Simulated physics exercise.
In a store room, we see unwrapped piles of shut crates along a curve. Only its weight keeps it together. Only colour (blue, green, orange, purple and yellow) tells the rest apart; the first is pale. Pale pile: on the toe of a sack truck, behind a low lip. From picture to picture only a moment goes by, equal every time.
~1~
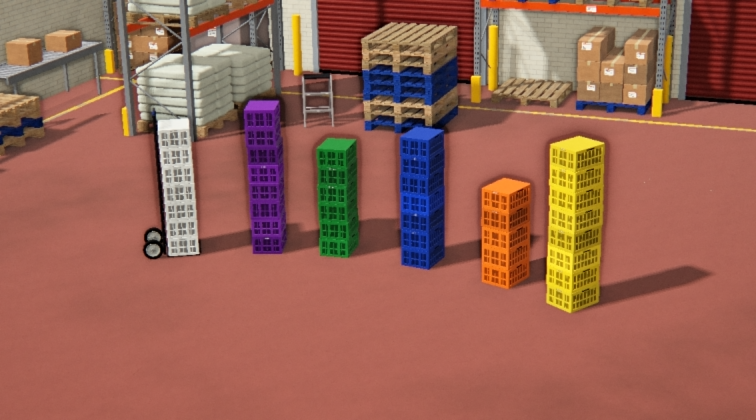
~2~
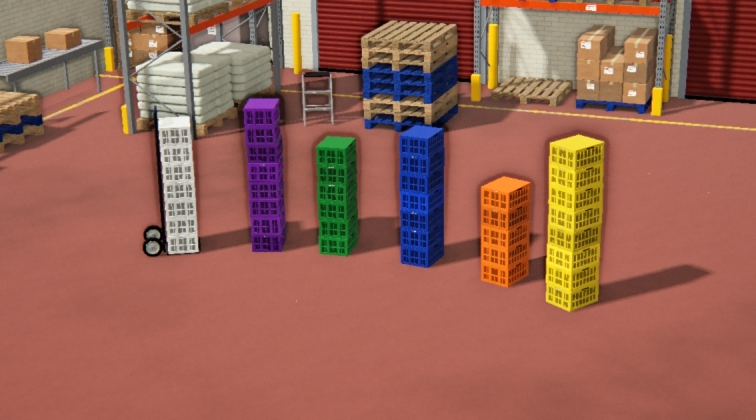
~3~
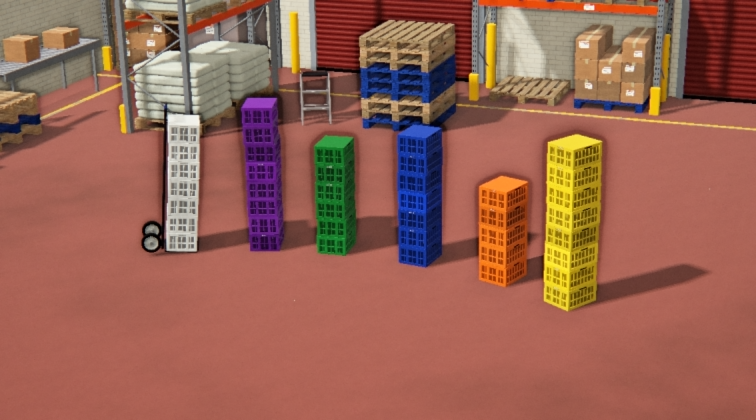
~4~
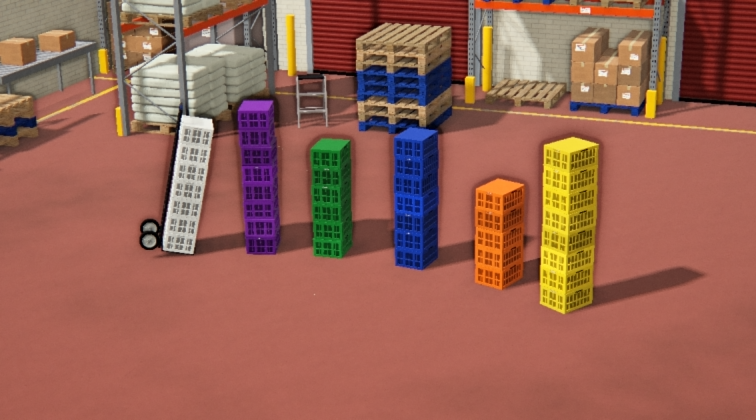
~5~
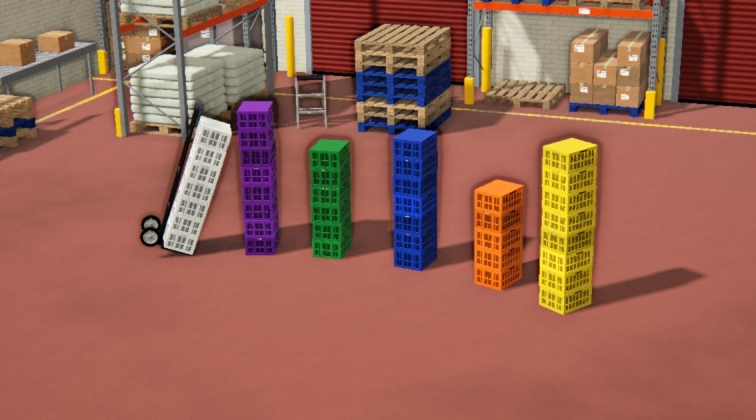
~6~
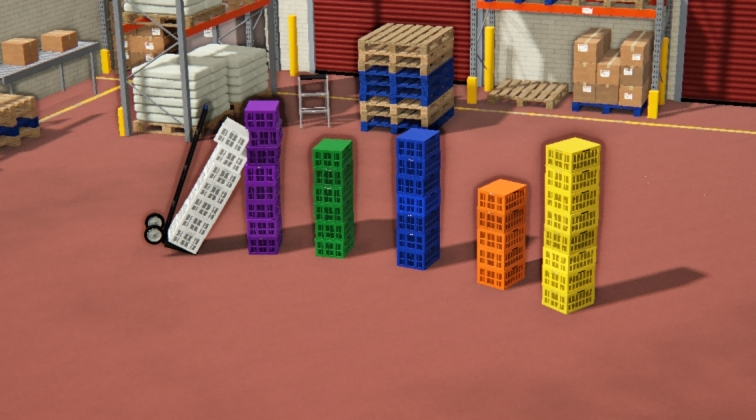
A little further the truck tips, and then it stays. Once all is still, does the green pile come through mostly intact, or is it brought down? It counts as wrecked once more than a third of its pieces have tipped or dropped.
It is brought down.
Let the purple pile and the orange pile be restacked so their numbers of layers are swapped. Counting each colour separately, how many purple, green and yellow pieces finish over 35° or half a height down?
The tally reads purple 4, then green 4, then yellow 8.
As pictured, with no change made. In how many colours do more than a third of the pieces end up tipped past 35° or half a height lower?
Altogether, 3.
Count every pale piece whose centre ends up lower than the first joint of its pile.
The number is 6.
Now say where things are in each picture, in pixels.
In the first picture (pixels give the middle of a visible side), truck frame (156, 144) level; top green crate (332, 159); top purple crate (260, 120); none of the others has stirred.
Truck frame (157, 142) rocked barely; top green crate (331, 157), in the second picture.
Truck frame (165, 138) rocked barely, top of the pale pile leaning barely; top green crate (329, 156); none of the others has stirred, in the third picture.
Truck frame (177, 138) rocked a little, top of the pale pile leaning a little; top green crate (325, 159); none of the others has stirred, in the fourth picture.
Truck frame (190, 138) rocked clearly, top of the pale pile leaning clearly; top green crate (325, 160); none of the others has stirred, in the fifth picture.
Truck frame (198, 137) rocked clearly, top of the pale pile leaning well over; top green crate (327, 159); top purple crate (260, 120) a little from its place; movement in 3 of them, in the sixth picture.
Shortly afterwards, 7 of the pale pile down; none of the 6 green crates down (0 of 34 in all colours); top green crate unmoved; top purple crate tilted clearly.
Next, 7 of the pale pile down; none of the 6 green crates down (8 of 34 in all colours); top green crate tilted clearly; top purple crate tilted a little, about its own height lower.
Some moments later, 7 of the pale pile down; 6 of the 6 green crates down (14 of 34 in all colours); top green crate tilted well over, about its own height lower; top purple crate on its side.
Afterwards, 7 of the pale pile down; 6 of the 6 green crates down (20 of 34 in all colours); top green crate upside down; top blue crate tilted clearly, some three heights lower.
In the end, 7 of the pale pile down; 6 of the 6 green crates down (20 of 34 in all colours); top green crate upside down; top blue crate upside down. From the last view, middles, top green crate near (519, 235), top blue crate near (609, 265).
